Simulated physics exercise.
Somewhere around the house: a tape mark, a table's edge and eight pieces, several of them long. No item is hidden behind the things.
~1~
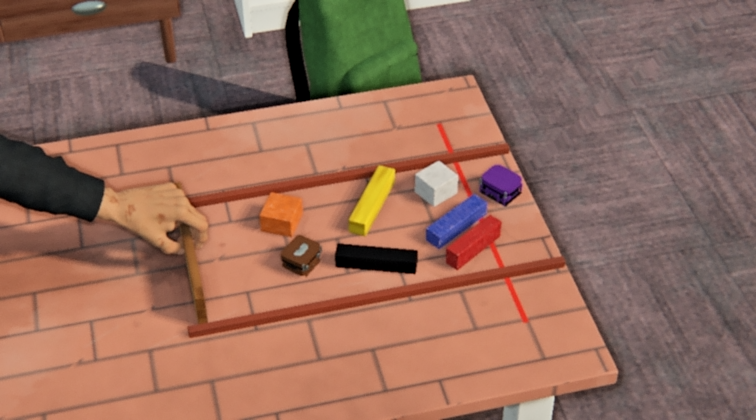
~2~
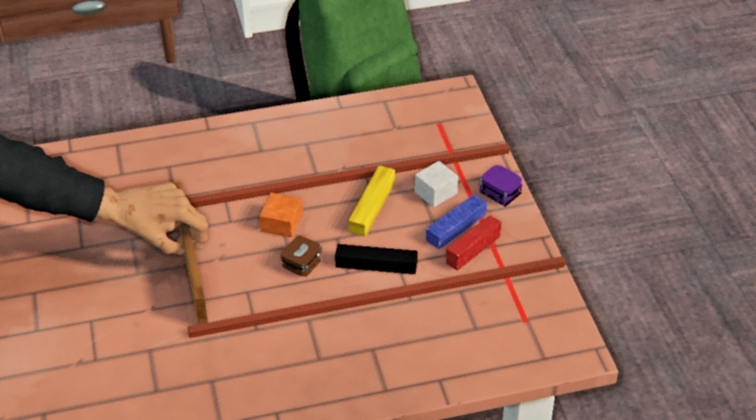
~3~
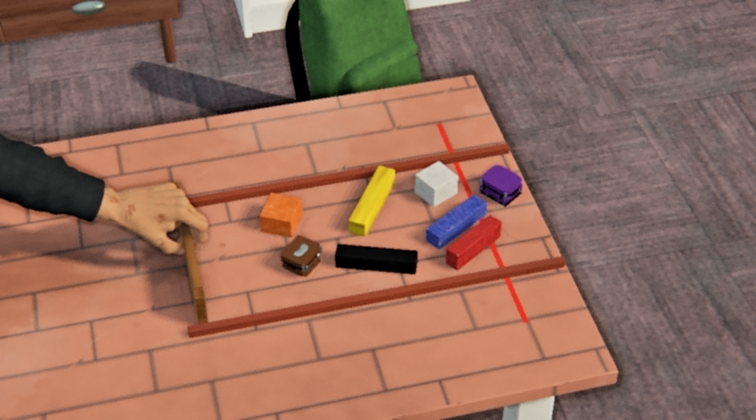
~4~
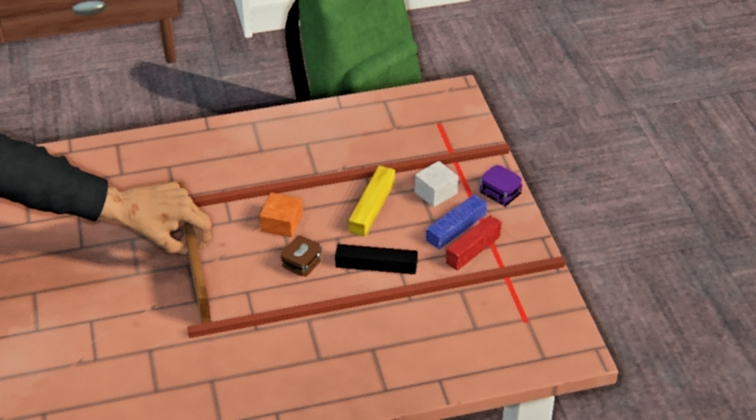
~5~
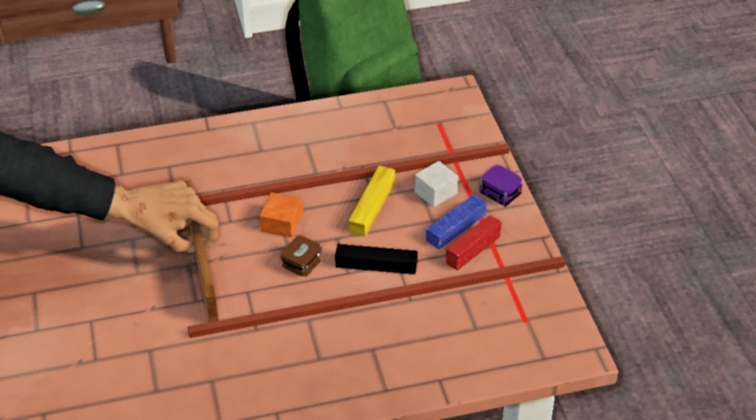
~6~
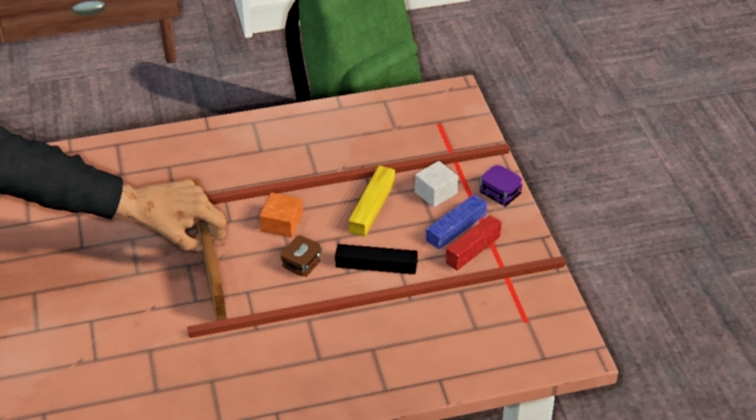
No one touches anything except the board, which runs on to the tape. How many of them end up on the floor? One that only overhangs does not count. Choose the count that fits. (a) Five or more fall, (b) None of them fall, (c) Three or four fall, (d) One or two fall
Three or four fall (c).
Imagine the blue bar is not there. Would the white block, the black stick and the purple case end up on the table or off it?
As for the white block, it is not retained; the black stick is retained; the purple case is not retained.
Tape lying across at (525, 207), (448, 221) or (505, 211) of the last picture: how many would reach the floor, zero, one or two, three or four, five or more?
Per place, in order: Five or over; one or two; more than four.
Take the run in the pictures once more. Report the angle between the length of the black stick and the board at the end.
The angle is about 60 degrees.
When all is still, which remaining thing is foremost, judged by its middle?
Answer: The blue bar.
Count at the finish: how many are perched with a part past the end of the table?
The total would be 2.
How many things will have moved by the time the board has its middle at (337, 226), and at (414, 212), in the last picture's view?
The first count is 4, and then it's 8.
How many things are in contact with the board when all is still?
Number in contact with it: 3.
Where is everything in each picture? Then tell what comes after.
In the first picture, purple case (501, 186); red bar (474, 242); blue bar (457, 221); board (190, 252); tape (479, 215).
In the second picture, red bar (474, 243); orange block (281, 215).
In the third picture, blue bar (457, 222); black stick (376, 259).
In the fourth picture, purple case (501, 186); brown case (301, 258).
In the fifth picture, red bar (474, 243); board (200, 250).
In the sixth picture, purple case (501, 186); red bar (474, 243); blue bar (457, 222); board (208, 249); tape (479, 215).
Early on, none off yet; purple case at rest near (501, 186); red bar at rest near (474, 243); blue bar at rest near (457, 222).
Finally, the number that fall off is three or four; lost, white block, red bar and purple case.
